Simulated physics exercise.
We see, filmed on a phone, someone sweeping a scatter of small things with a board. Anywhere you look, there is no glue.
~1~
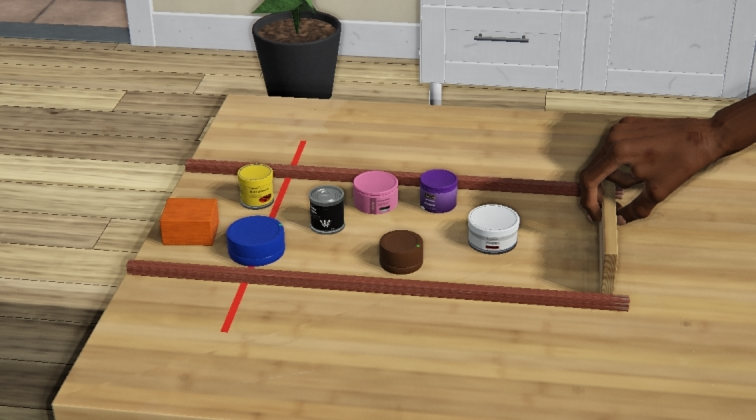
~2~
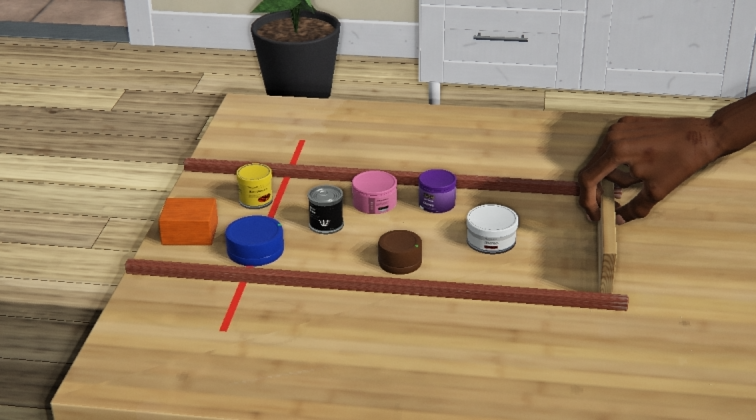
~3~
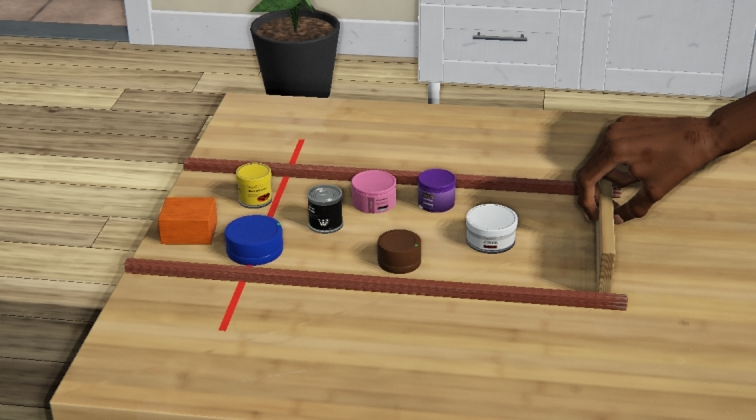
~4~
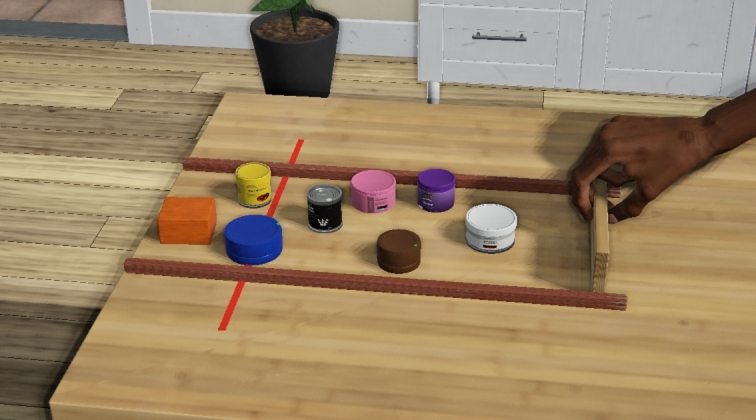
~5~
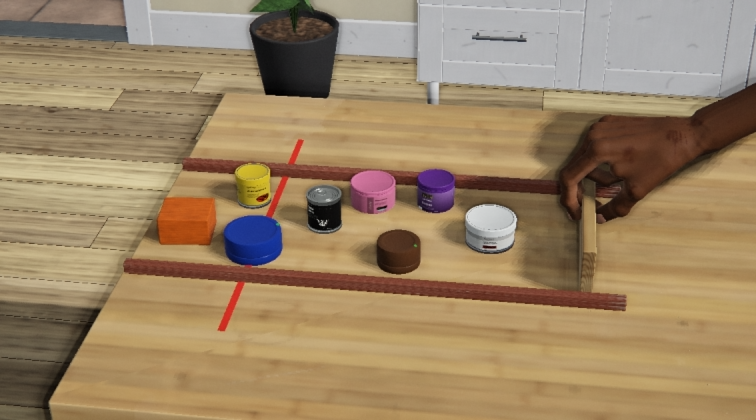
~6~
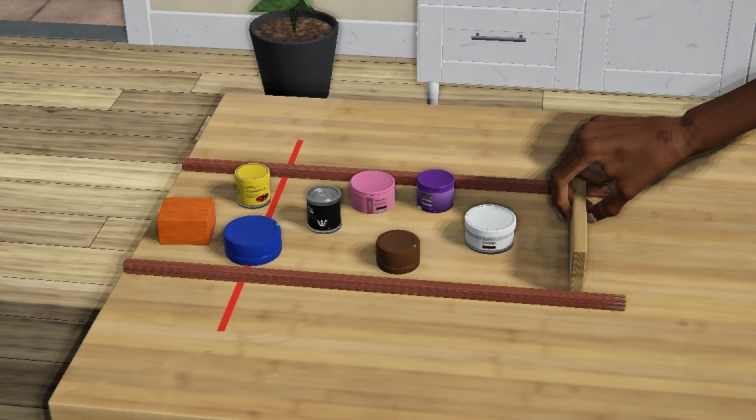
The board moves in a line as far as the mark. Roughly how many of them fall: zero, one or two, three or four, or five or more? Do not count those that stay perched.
Zero.
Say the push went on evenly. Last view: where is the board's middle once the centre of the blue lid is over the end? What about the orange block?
Its middle is around (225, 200) and around (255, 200).
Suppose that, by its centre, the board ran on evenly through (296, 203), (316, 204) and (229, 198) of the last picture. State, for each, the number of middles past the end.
0, 0, 2.
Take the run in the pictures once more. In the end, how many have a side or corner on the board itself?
Counting them up gives 3.
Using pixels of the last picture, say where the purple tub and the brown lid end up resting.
Final positions: Near (262, 177); near (232, 242).
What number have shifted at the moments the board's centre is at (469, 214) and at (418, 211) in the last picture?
The number moved is 1 and then 4.
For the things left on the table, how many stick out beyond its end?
The overhang total is 1.
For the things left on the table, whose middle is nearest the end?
Nearest at the end: The orange block.
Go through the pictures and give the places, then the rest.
The first frame shows orange block (190, 222); yellow tin (256, 187); blue lid (256, 241); board (607, 224); tape (269, 224).
The second frame shows yellow tin (255, 187); board (606, 223).
The third frame shows blue lid (254, 240); pink tub (374, 192).
The fourth frame shows orange block (188, 221); black pot (325, 209).
The fifth frame shows yellow tin (253, 186); purple tub (436, 191).
The sixth frame shows orange block (187, 221); yellow tin (253, 186); blue lid (253, 240); board (578, 222); tape (266, 223).
Soon after, none off yet; orange block at rest near (187, 221); yellow tin at rest near (253, 186); blue lid at rest near (253, 240).
In the end, the number that fall off is zero.
